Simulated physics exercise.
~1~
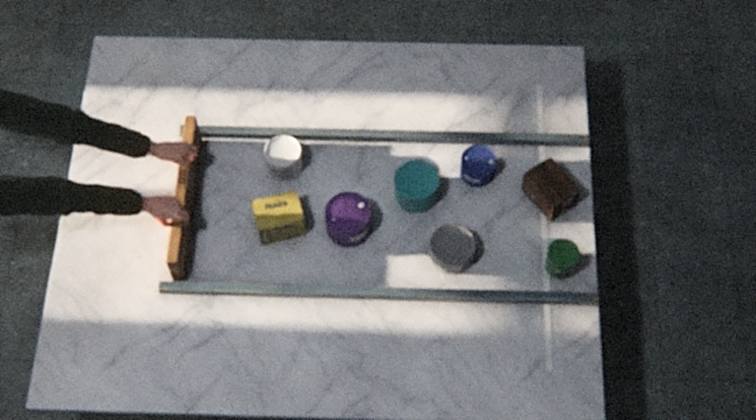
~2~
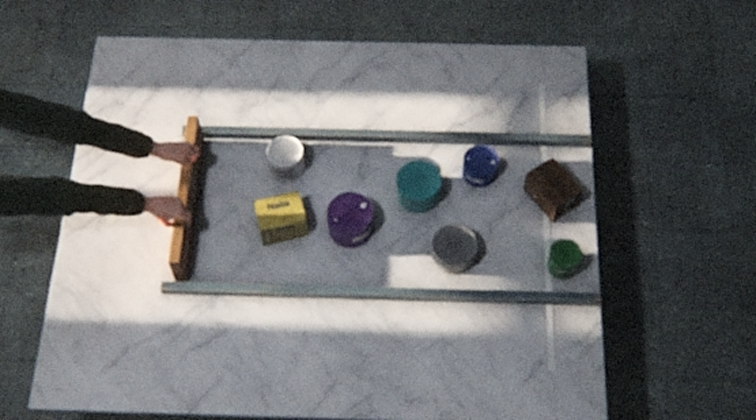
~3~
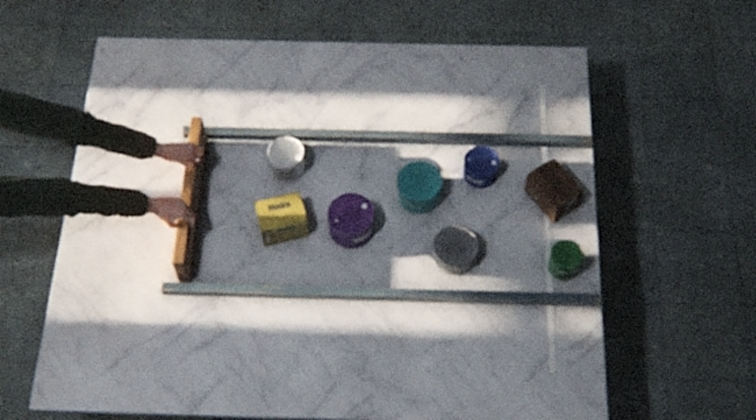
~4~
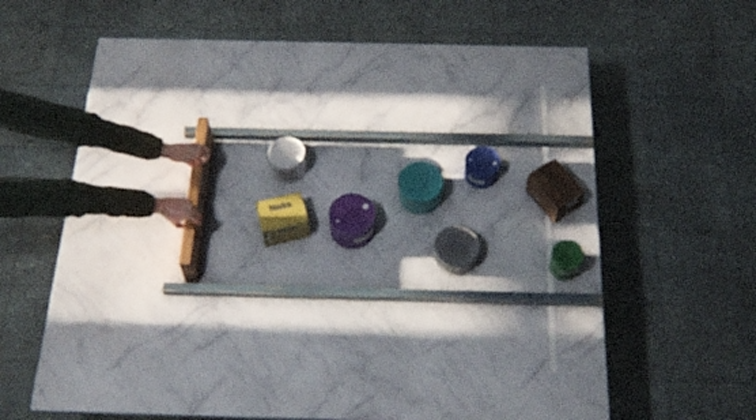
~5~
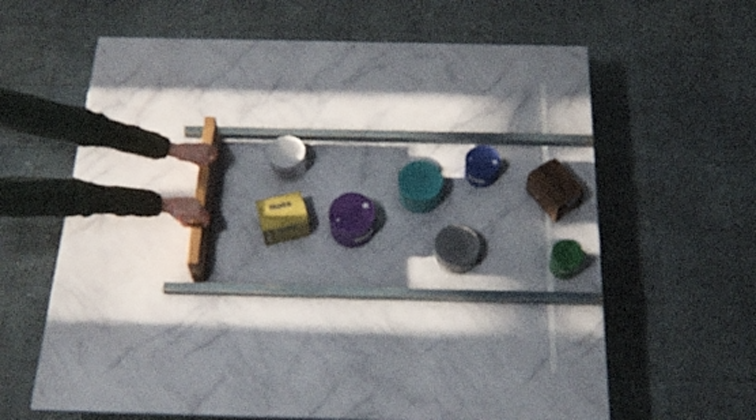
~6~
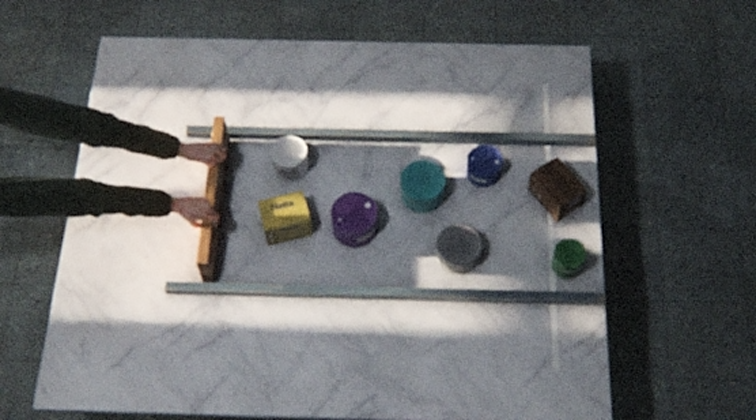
A wooden plank, pushed by two hands, slid a short way right between two rails, toward a scattering of colourful tubs and parcels that stayed where they were, with a gap still between.
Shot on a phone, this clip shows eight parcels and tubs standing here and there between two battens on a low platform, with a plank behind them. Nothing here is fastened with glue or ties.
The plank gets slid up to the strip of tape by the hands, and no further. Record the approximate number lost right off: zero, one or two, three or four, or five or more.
Only three or four are pushed off.
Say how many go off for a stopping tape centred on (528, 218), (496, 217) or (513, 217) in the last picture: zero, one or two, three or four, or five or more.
In the order of the places given: 1 or 2; no fall at all; none.
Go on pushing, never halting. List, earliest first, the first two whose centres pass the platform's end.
Brown parcel, then purple canister.
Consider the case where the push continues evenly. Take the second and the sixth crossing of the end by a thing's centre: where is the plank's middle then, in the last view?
Its centre point is roughly (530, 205) and later (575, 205).
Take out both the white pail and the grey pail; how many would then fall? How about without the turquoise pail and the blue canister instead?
Counts - first: 2; second: 3.
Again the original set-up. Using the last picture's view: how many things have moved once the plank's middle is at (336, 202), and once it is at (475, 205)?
At the first spot the count is 3, and at the second it is 7.
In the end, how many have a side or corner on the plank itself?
4 in contact.
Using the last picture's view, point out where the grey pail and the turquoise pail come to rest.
The grey pail at (576, 270), the turquoise pail at (573, 196).
Soon after, none off yet; green pail at rest near (568, 259); brown parcel at rest near (557, 189); blue canister at rest near (484, 166).
After that, none off yet; green pail at rest near (568, 259); brown parcel displaced a little near (574, 188); blue canister displaced well along near (542, 165).
In the end, the number that fall off is three or four; gone, purple canister, blue canister, brown parcel and green pail.
